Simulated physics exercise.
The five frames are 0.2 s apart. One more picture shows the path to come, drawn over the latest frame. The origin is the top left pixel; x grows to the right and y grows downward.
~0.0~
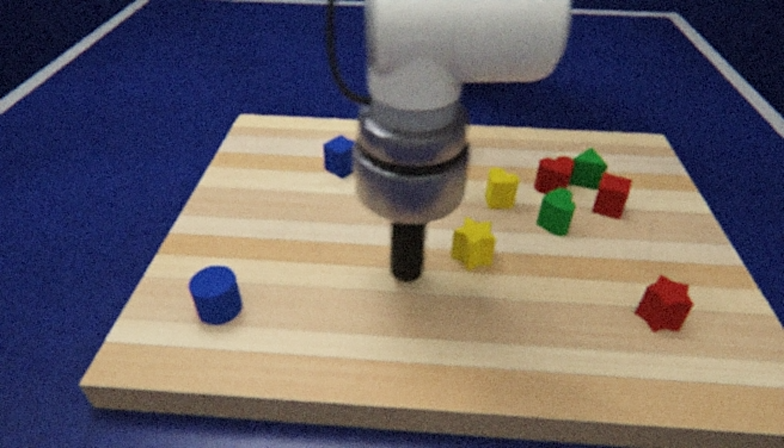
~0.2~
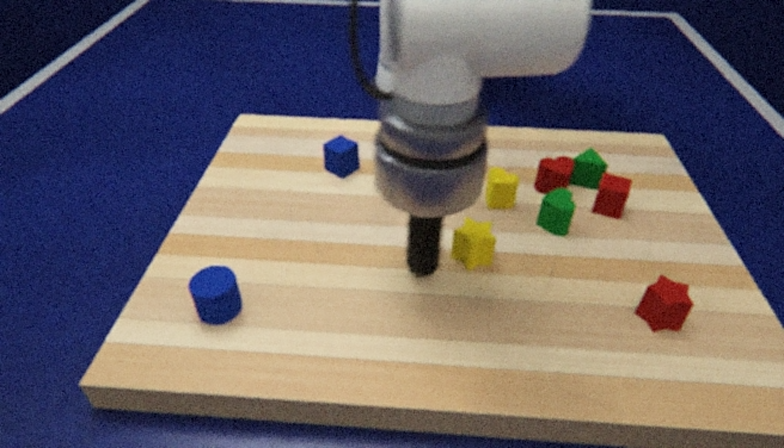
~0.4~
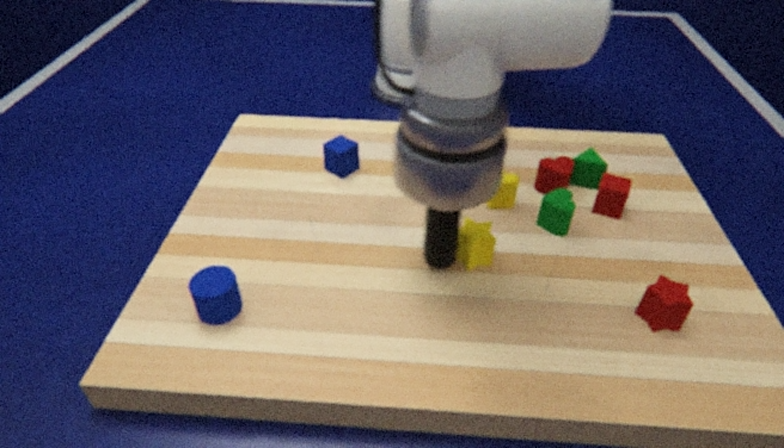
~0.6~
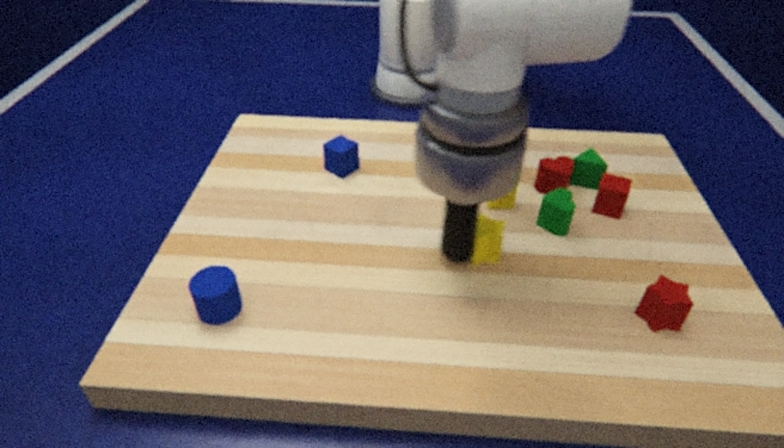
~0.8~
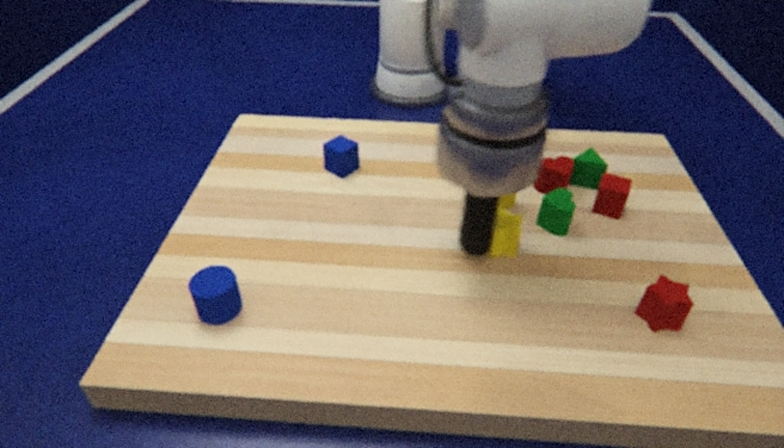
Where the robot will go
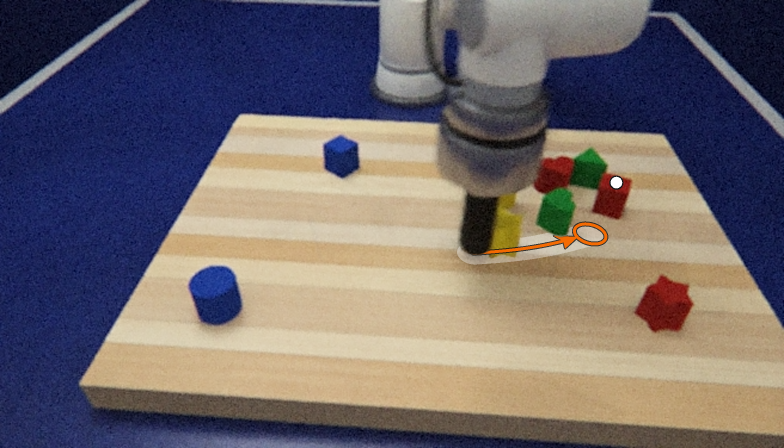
The video shows a robot arm with a dark rod moving right across a wooden board of coloured blocks, reaching a yellow star and pushing it a short way right and slightly toward the far side, while the other blocks stay still.
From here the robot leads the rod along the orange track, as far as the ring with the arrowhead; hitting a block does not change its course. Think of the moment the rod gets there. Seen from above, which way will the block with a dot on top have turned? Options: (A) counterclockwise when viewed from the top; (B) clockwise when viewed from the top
B: Clockwise when viewed from the top.
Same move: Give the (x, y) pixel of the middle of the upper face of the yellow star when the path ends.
When the path ends, it will be at (603, 191).
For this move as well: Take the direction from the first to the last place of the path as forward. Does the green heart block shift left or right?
It is displaced to the left.
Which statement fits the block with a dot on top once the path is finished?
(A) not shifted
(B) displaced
My pick is B.
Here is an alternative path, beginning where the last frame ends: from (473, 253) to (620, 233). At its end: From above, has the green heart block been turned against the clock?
Yes
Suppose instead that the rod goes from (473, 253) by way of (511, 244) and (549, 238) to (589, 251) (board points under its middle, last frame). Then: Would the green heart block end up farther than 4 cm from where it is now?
Yes, that is what happens.
The line goes from (473, 253) via (515, 250) and (555, 243), ending at (590, 234); the dot is on the red square piece.
On the path given first. One third of the way, rod at (517, 242); yellow star at (545, 214).
Two thirds of the way, rod at (557, 235); yellow star at (582, 205), turned 20° anticlockwise; green heart block at (583, 188), turned 40° anticlockwise.
At the end, rod at (593, 226); yellow star at (603, 191), turned 45° anticlockwise; red heart block unmoved; green heart block at (584, 175), turned 35° anticlockwise; red square piece at (621, 179), turned 25° clockwise.
